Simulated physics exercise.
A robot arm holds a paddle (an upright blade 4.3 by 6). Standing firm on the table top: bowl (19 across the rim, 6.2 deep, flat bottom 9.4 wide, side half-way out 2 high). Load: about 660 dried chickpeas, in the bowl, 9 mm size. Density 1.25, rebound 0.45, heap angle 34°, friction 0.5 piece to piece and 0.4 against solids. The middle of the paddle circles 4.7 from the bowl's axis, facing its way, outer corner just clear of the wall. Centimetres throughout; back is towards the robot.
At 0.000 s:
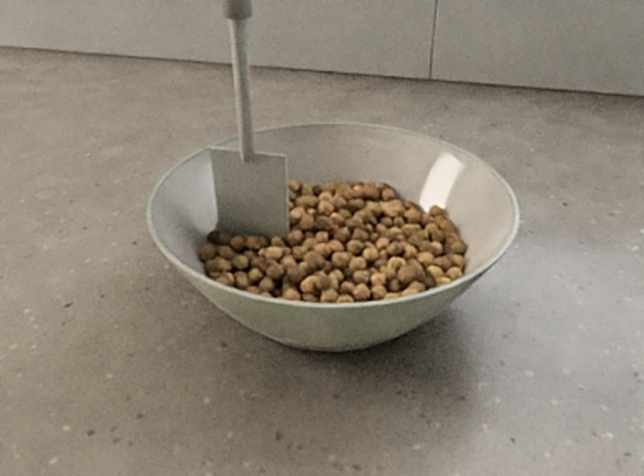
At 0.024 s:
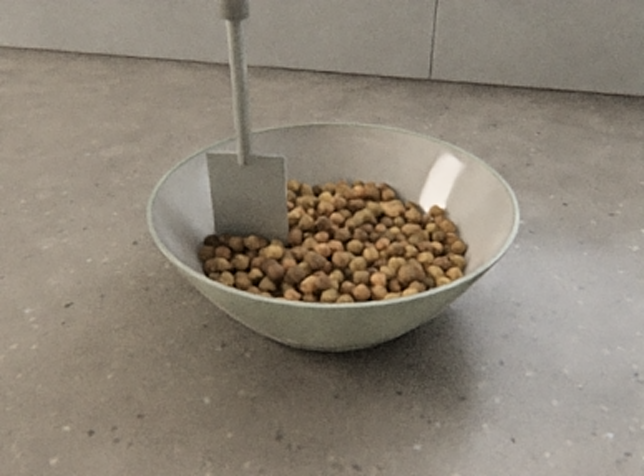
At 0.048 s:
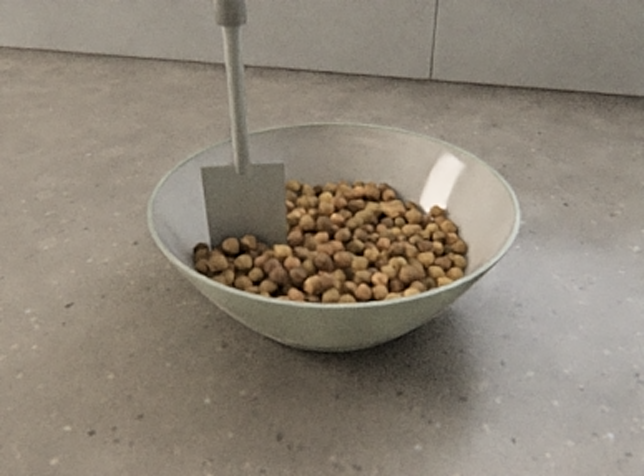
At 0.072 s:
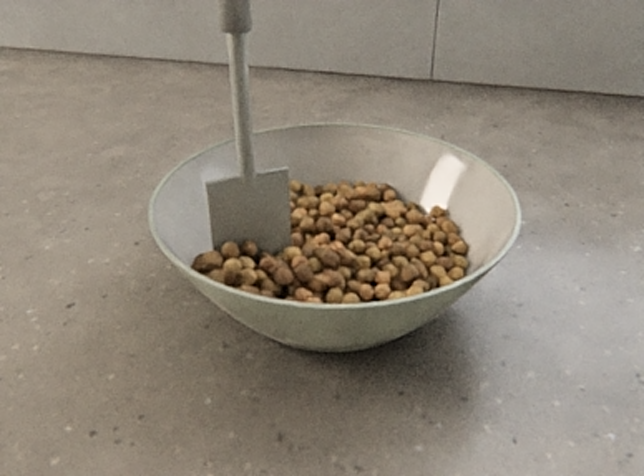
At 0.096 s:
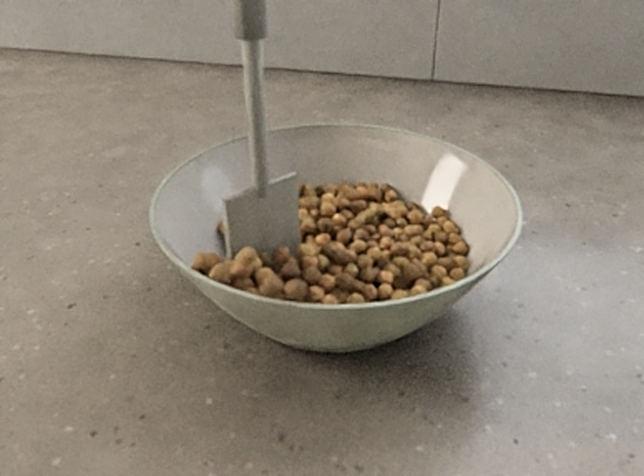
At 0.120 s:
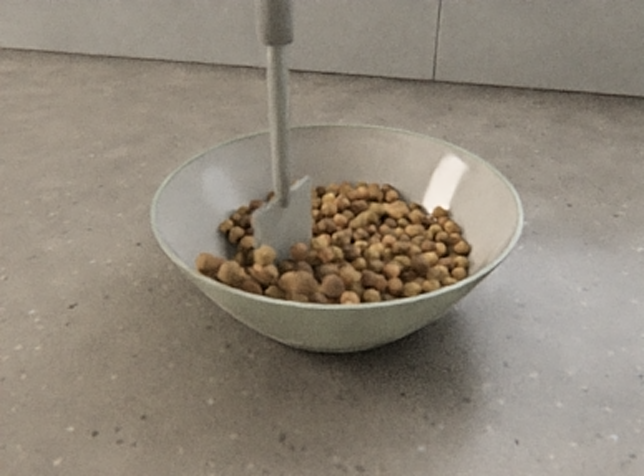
A flat grey paddle edging left, then turning and sweeping back right through brown chickpeas in a pale bowl, pushing them nearer.
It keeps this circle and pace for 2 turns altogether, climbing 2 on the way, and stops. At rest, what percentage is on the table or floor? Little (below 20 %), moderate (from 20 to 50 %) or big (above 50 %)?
Answer: Little; below 20 % of the dried chickpeas finish on the table or floor.
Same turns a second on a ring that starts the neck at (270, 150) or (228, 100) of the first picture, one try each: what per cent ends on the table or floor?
About 5 and 0 per cent.
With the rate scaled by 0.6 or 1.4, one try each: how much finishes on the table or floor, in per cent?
About 0 and 25 per cent.
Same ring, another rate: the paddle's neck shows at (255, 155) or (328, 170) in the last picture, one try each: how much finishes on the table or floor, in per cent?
Some 5 and 25 per cent.
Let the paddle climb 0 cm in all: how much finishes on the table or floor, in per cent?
About 30 per cent.
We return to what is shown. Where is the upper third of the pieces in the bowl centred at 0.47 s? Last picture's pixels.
Near (267, 199).
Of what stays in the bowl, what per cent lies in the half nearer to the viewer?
Some 50 per cent.
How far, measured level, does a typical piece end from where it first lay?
Roughly 3 cm.
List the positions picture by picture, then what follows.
Paddle neck at (246, 125), 0° round; upper third of the load around (336, 243), from x 210 to 460, top at y 185; 661 in the bowl, in the first frame.
Paddle neck at (243, 127), 5° round; upper third of the load around (335, 243), from x 205 to 460, top at y 185, in the second frame.
Paddle neck at (240, 136), 20° round; upper third of the load around (331, 247), from x 200 to 460, top at y 185, in the third frame.
Paddle neck at (245, 147), 37° round; upper third of the load around (330, 254), from x 200 to 460, top at y 185, in the fourth frame.
Paddle neck at (259, 157), 55° round; upper third of the load around (334, 256), from x 200 to 460, top at y 185, in the fifth frame.
Paddle neck at (282, 165), 72° round; upper third of the load around (345, 261), from x 205 to 460, top at y 185; 659 in the bowl, 2 in flight or on the tool, in the sixth frame.
By 0.47 s, 325° round, highest piece 8 above the table; 599 in the bowl, 40 on the table or floor, 22 in flight or on the tool.
By 0.82 s, 219° round, highest piece 6 above the table; 574 in the bowl, 86 on the table or floor, 1 in flight or on the tool.
By 1.20 s, 0° round, highest piece 5 above the table; 574 in the bowl, 87 on the table or floor.
By 1.90 s, 0° round, highest piece 5 above the table; 574 in the bowl, 87 on the table or floor.
Final count, 574 in the bowl, 87 on the table or floor. That is 13 % on the table or floor.
